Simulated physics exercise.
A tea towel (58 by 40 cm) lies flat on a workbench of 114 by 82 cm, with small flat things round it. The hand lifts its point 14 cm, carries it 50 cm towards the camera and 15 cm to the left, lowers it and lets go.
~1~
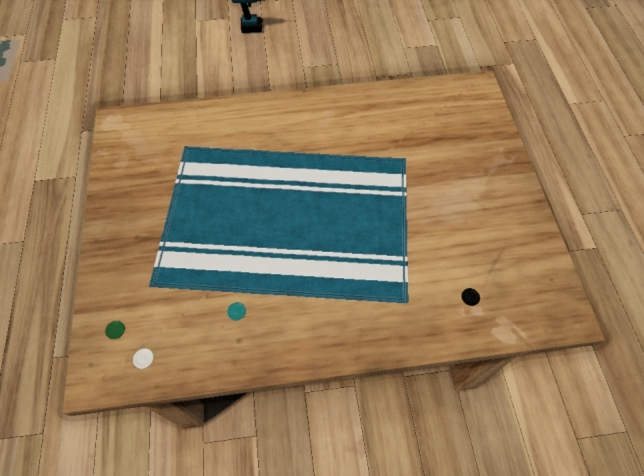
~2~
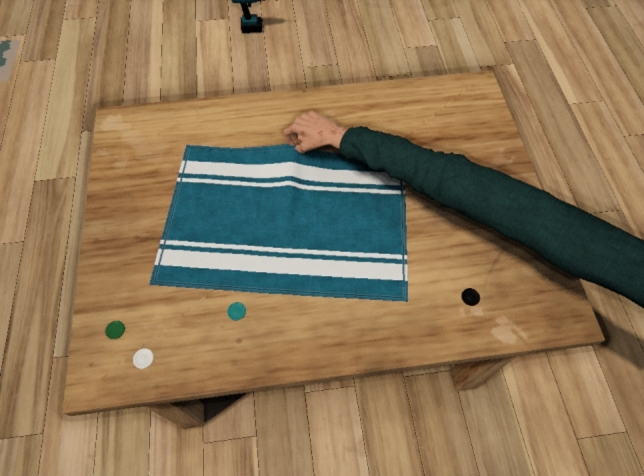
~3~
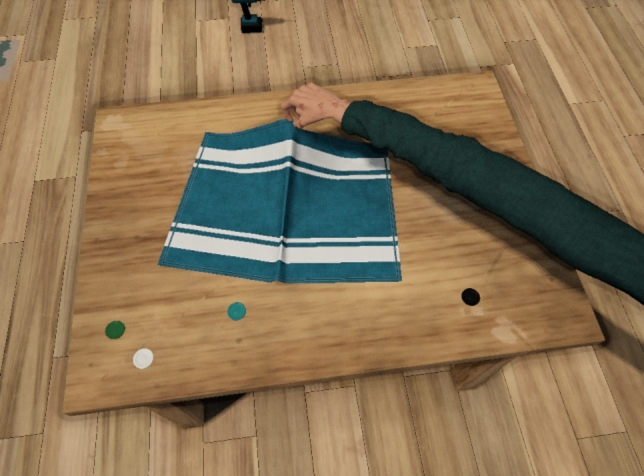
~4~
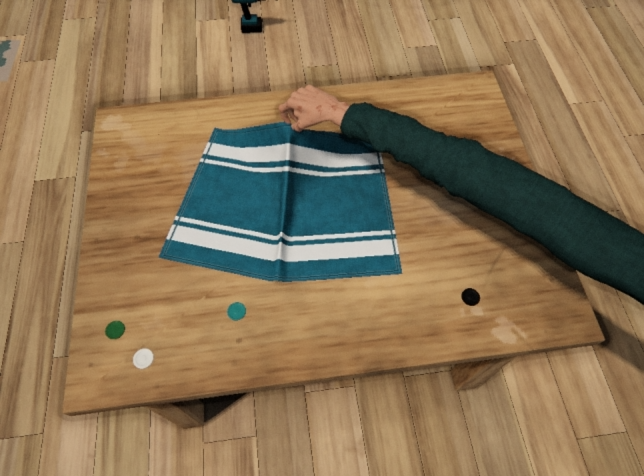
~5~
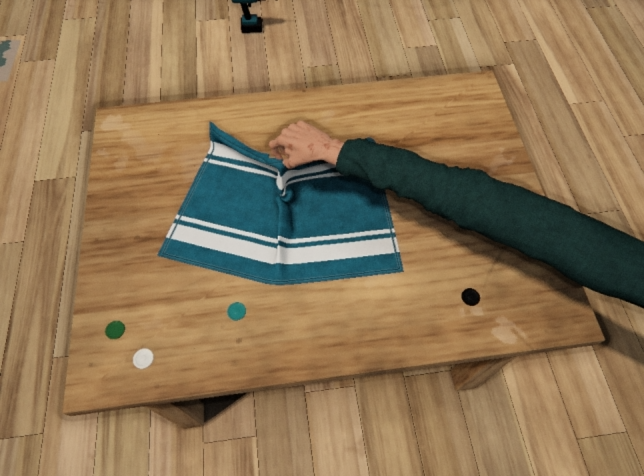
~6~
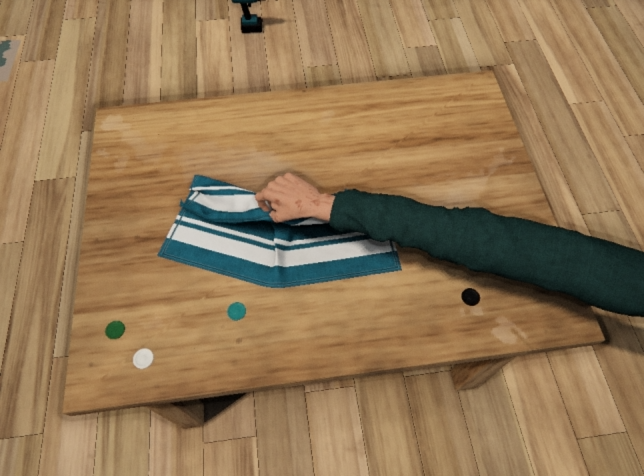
To begin with, a teal tea towel with white stripes lies flat on a wooden workbench among four small discs. A hand reaches in from the right, grips the far edge and lifts it, creasing the cloth, then draws it towards the camera and slightly left, folding it over the near part.
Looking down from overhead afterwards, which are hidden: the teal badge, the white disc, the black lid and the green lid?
In order: The teal badge vanishes under it; the white disc remains in the open; the black lid still shows; the green lid remains in the open.
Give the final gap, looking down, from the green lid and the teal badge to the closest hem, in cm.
Roughly 8 cm, 6 cm.
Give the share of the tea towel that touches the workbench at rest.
Some 40 per cent.
Next, 40 % of it is down, spanning 52 by 29 cm, above no small thing.
Then, 35 % of it is down, spanning 52 by 26 cm, above teal badge.
After that, 40 % of it is down, spanning 52 by 26 cm, above teal badge.
Later, 40 % of it is down, spanning 52 by 27 cm, above teal badge.
At the end, 40 % of it is down, spanning 52 by 28 cm, above teal badge.
